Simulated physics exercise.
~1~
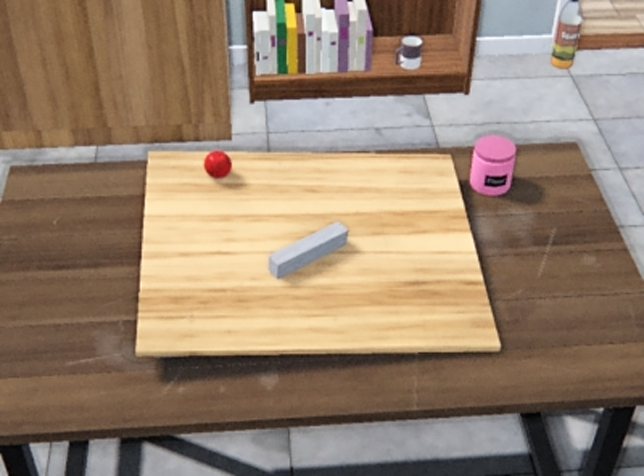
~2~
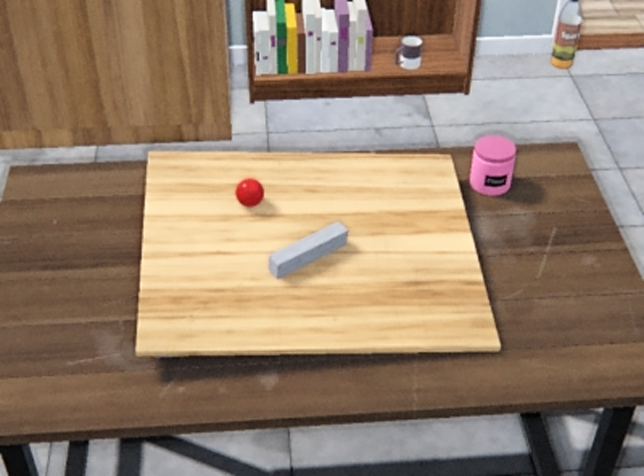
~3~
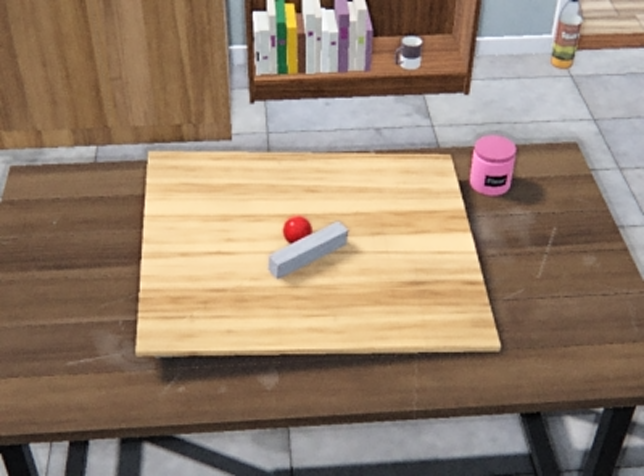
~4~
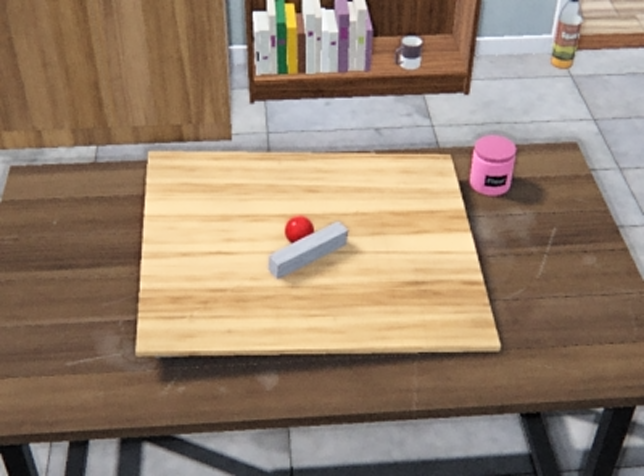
To begin with, a small red apple sits near the far left corner of a pale wooden board on a dark table, with a grey block fixed near the middle and a pink jar standing beyond the board's right side. The apple rolls towards the viewer and to the right, crossing the bare wood. It keeps on along this slanting path until it reaches the far side of the grey block. There the block stops it, and it barely shifts afterwards. It ends resting against the block, still on the board, while the jar remains in place.
